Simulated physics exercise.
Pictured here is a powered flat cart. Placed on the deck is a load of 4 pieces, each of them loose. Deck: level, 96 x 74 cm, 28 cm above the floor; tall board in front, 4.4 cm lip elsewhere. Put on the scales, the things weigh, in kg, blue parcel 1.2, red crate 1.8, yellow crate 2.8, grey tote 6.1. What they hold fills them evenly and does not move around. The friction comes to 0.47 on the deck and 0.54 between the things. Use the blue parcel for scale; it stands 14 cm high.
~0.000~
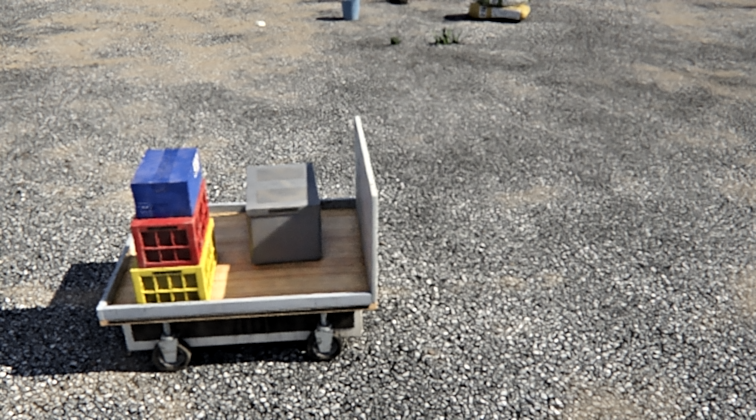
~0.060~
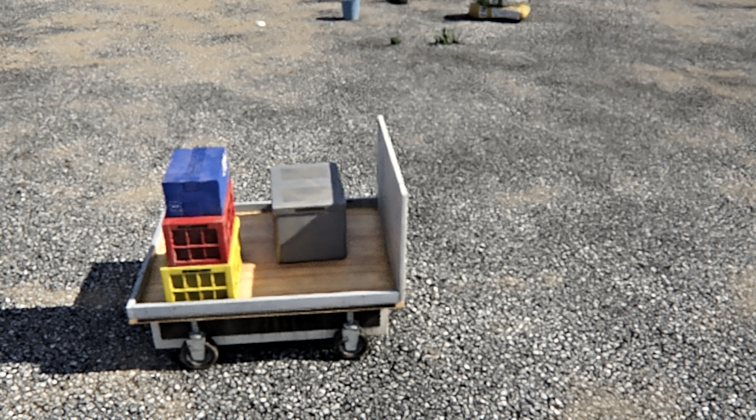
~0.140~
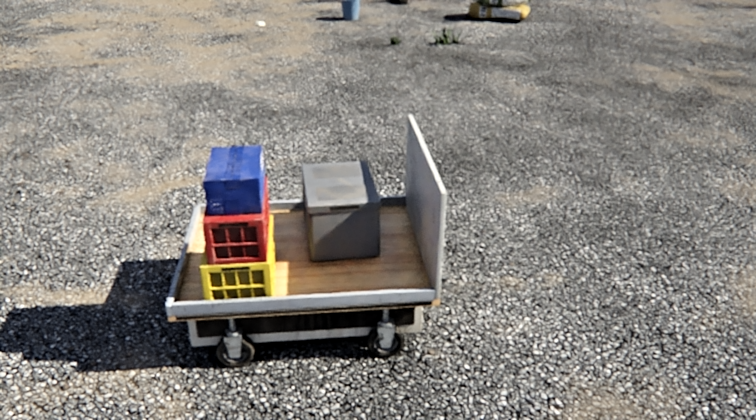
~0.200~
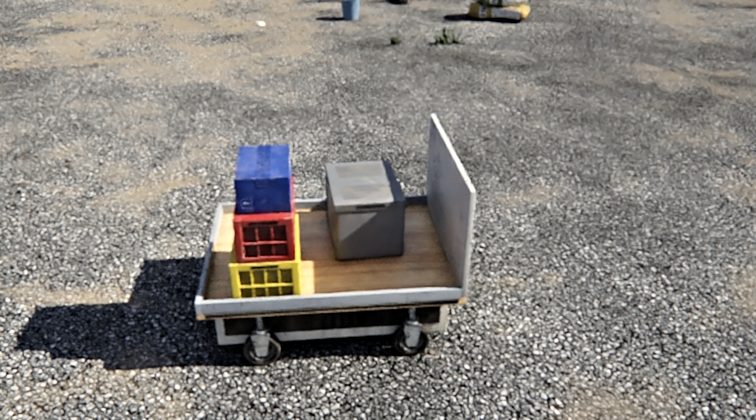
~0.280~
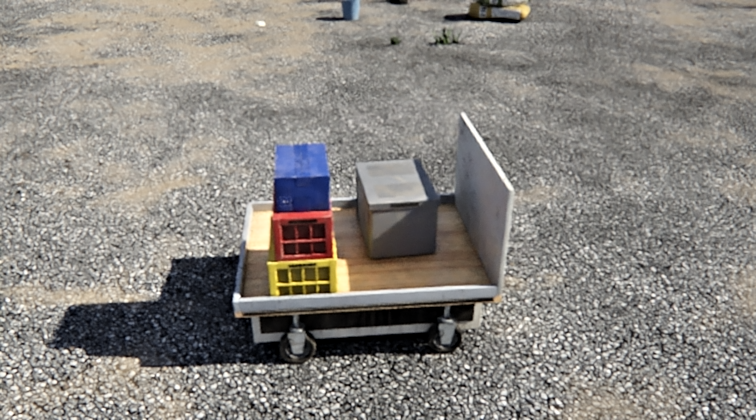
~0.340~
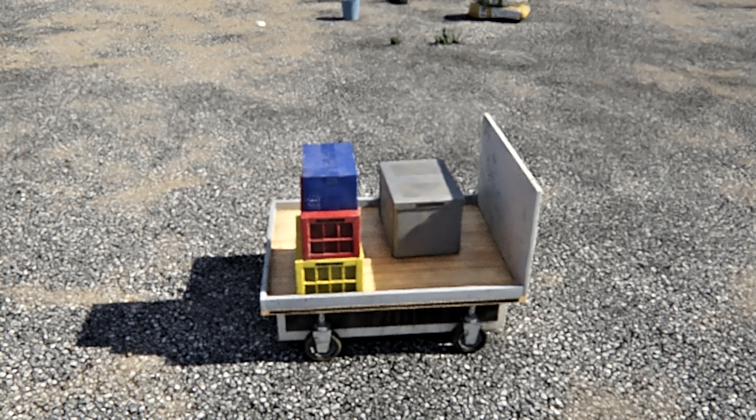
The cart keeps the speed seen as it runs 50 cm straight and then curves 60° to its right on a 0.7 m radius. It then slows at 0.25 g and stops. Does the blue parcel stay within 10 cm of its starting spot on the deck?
Yes.
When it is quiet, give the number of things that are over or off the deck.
That makes 0.
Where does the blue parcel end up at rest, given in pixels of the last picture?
Somewhere around (693, 323).
After 0.54 s, 92 cm covered, turned 22°; grey tote moved 6 cm.
After 0.74 s, 126 cm covered, turned 50°; grey tote moved 7 cm.
After 1.04 s, 174 cm covered, turned 60°; grey tote moved 6 cm.
In the end (2.0 s), all 4 under 10 cm from the start. In the last view, blue parcel near (693, 323).
